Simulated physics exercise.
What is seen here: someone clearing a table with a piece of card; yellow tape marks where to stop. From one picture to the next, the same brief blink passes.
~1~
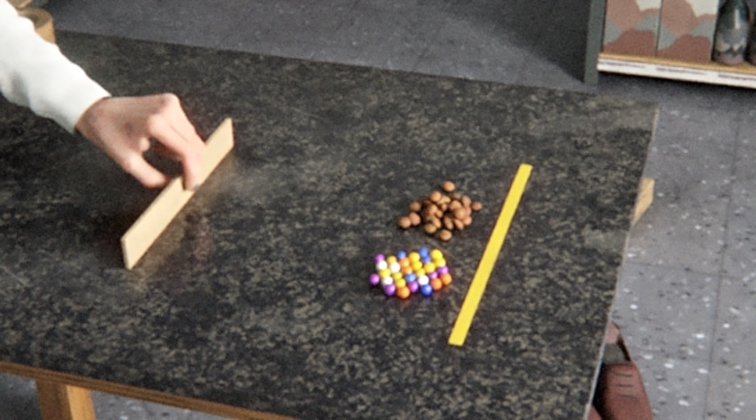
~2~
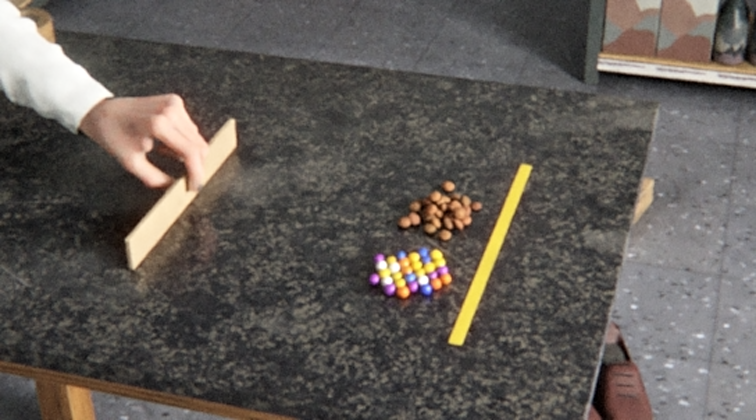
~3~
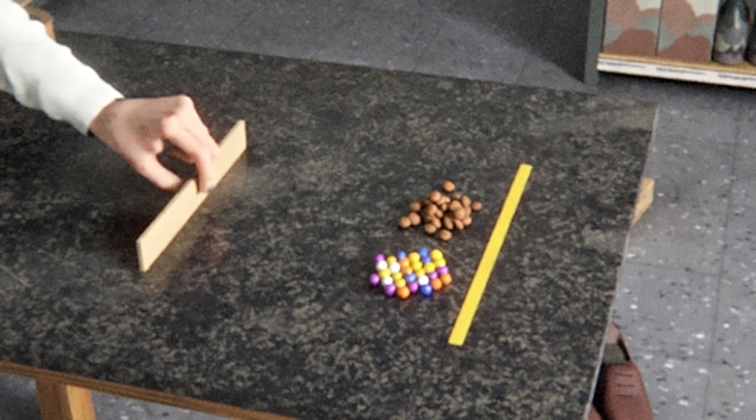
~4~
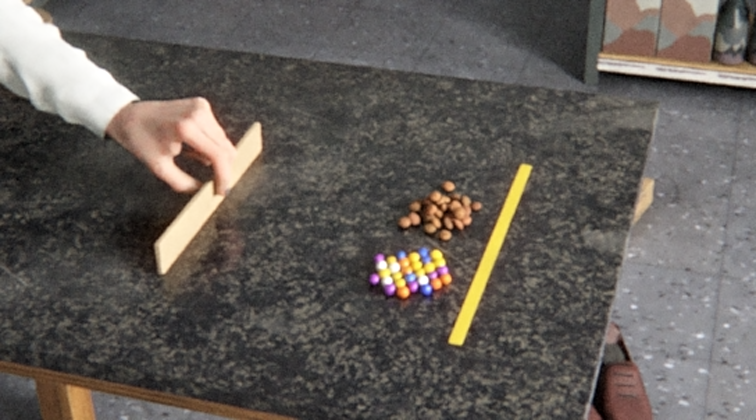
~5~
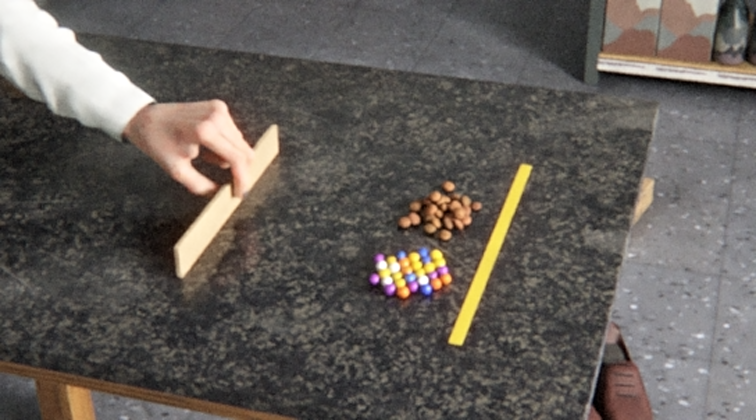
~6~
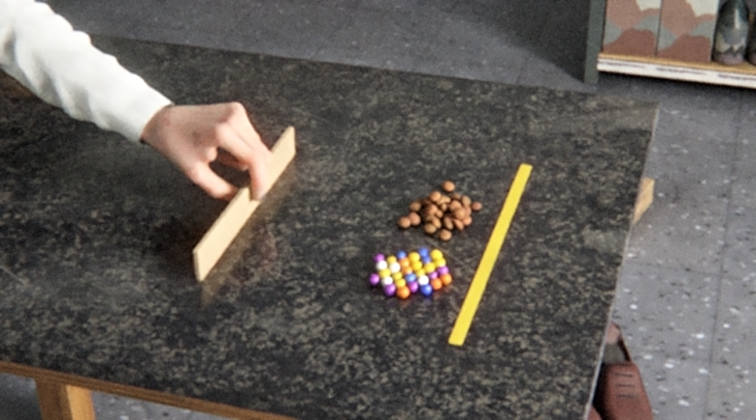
A dark speckled tabletop in a room with a grey flecked floor is seen from above at an angle, the camera still. A hand in a white sleeve grips an upright pale strip of card at left, while brown pellets and, nearer, multicoloured beads lie beside a yellow tape line at right. The hand slides the card a short way rightward across bare surface, and both piles stay motionless and untouched.
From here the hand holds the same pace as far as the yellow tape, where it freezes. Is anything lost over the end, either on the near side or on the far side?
Front lot: Some is lost. Back lot: None is lost.
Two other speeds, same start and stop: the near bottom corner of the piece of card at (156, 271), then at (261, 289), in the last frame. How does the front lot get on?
On the first attempt it holds its place, and on the second attempt it has bits go over.
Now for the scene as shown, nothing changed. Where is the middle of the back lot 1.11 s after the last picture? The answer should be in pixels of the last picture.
Around (538, 225).
Then, 0.41 s later than the last frame, piece of card still moving, near (377, 203); front lot all on the table, its front near (445, 279); back lot all on the table, its front near (475, 206).
Then, 0.83 s later than the last frame, piece of card stopped at the yellow tape; front lot all on the table, its front near (557, 290); back lot all on the table, its front near (565, 214).
Then, 1.11 s later than the last frame, piece of card stopped at the yellow tape; front lot just a few over the edge; back lot all on the table, its front near (566, 232).
When it is over, piece of card stopped at the yellow tape; front lot every one over the edge; back lot all on the table, its front near (566, 232).
